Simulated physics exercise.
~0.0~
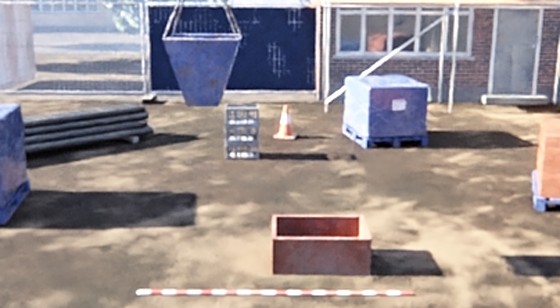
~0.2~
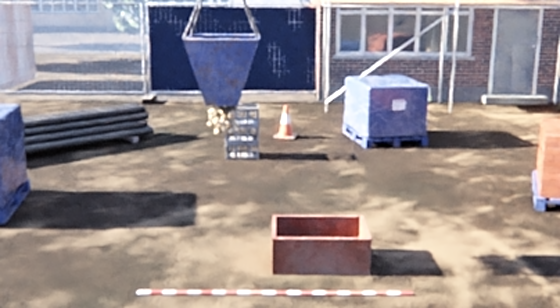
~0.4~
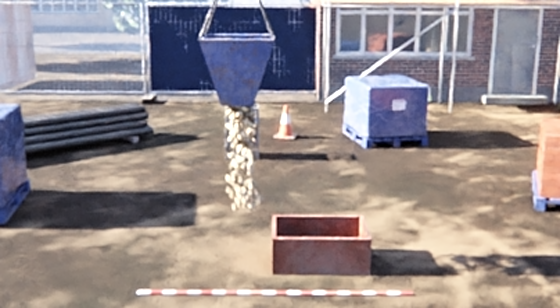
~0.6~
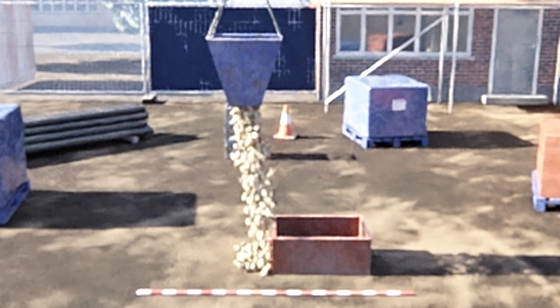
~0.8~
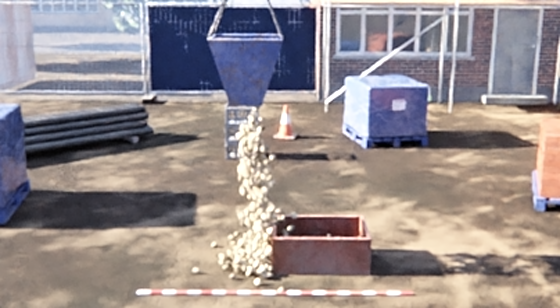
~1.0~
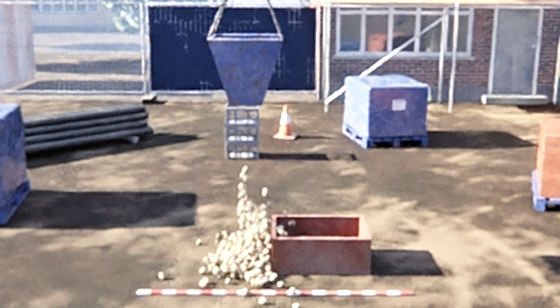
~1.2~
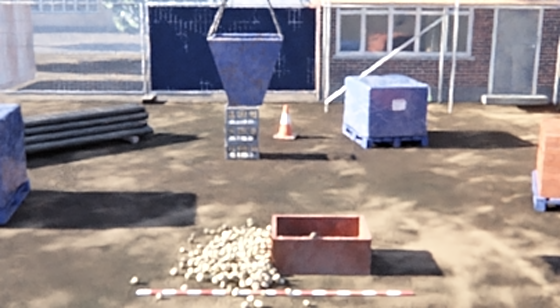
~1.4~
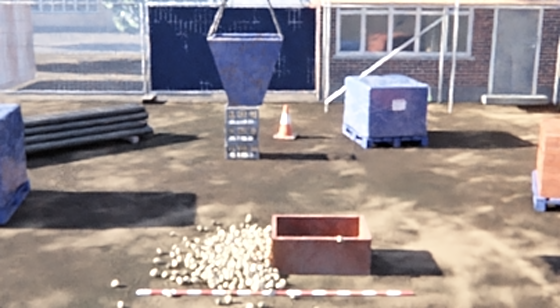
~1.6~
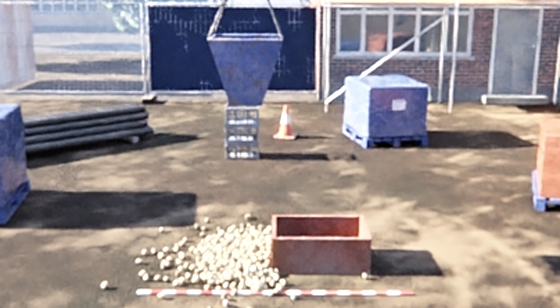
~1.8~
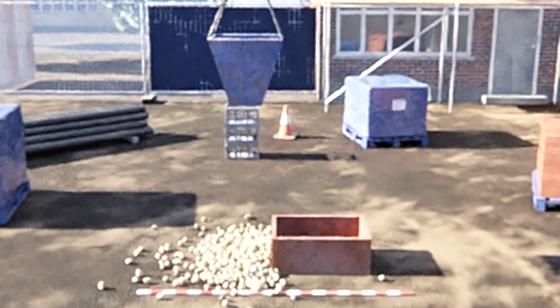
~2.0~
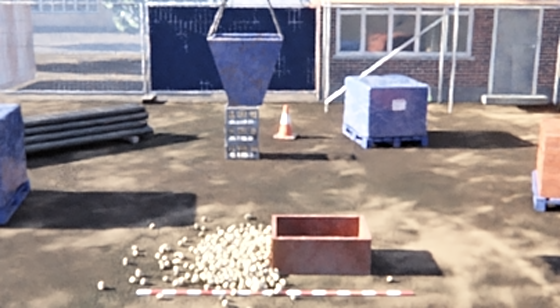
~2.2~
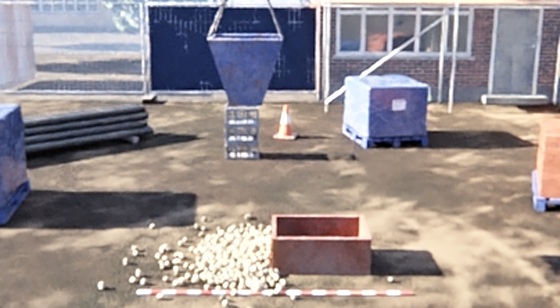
In a fenced yard with pallets, pipes and a traffic cone, a hanging blue skip moves rightwards as it pours pale rounded stones, which fall short of a reddish bin and spread over the ground, ending mostly in a heap left of it, across part of the striped staff.
